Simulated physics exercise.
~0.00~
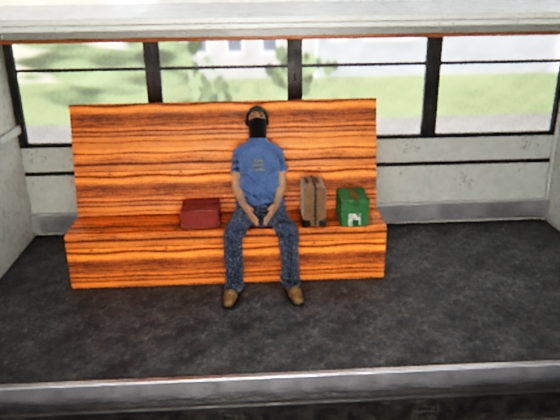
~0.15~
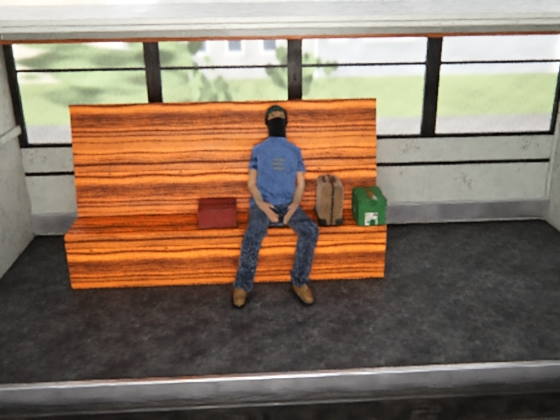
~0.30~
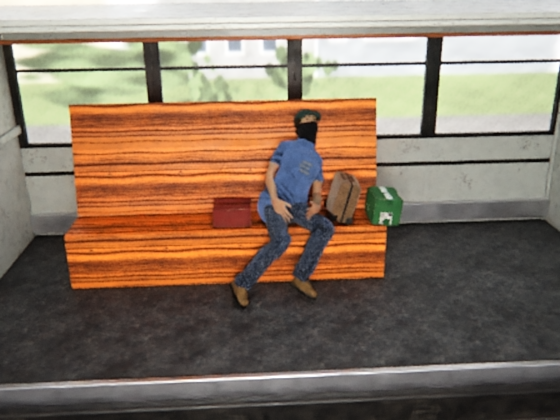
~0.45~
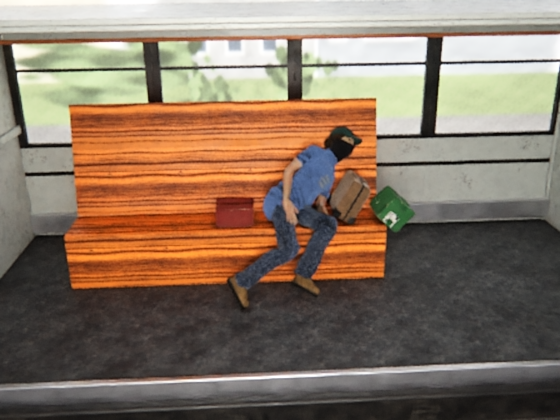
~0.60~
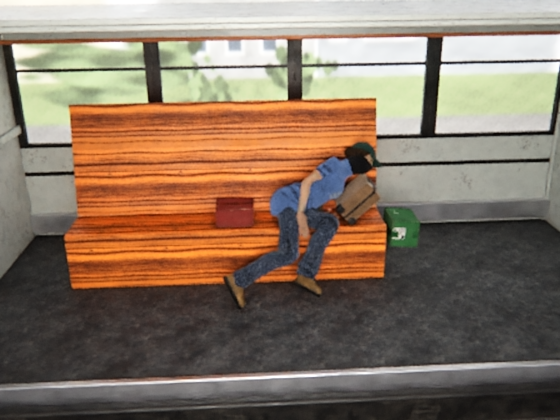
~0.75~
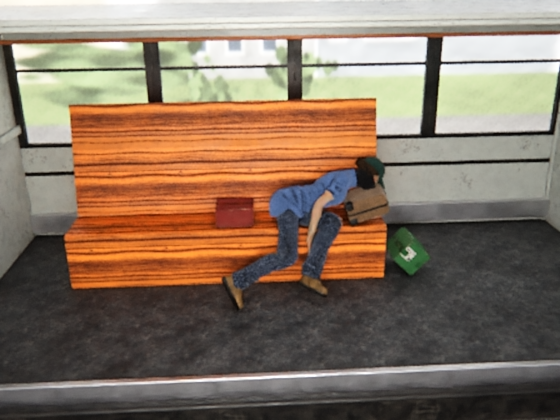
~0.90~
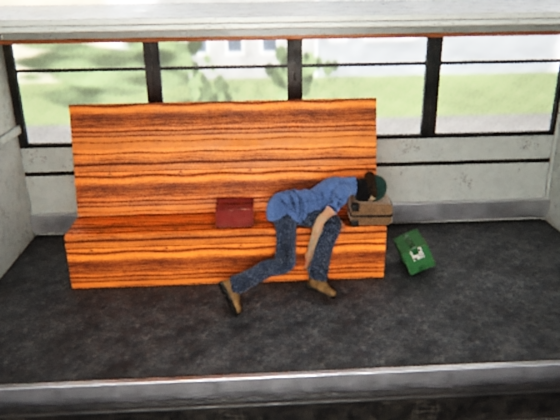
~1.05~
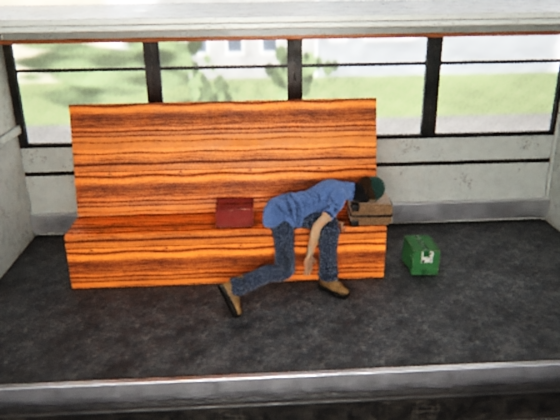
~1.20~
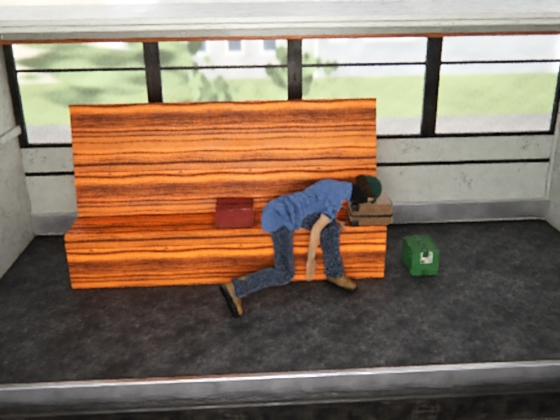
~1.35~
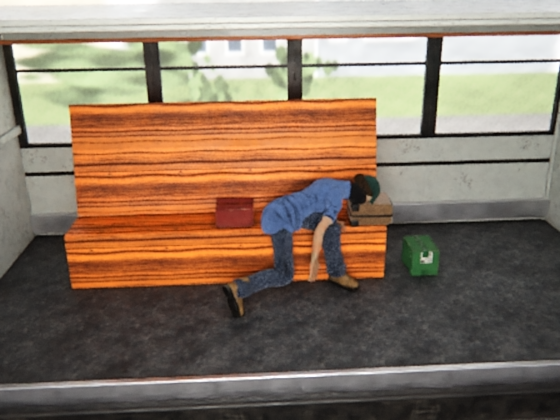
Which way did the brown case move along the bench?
The brown case moved to the right, toward the end of the bench.
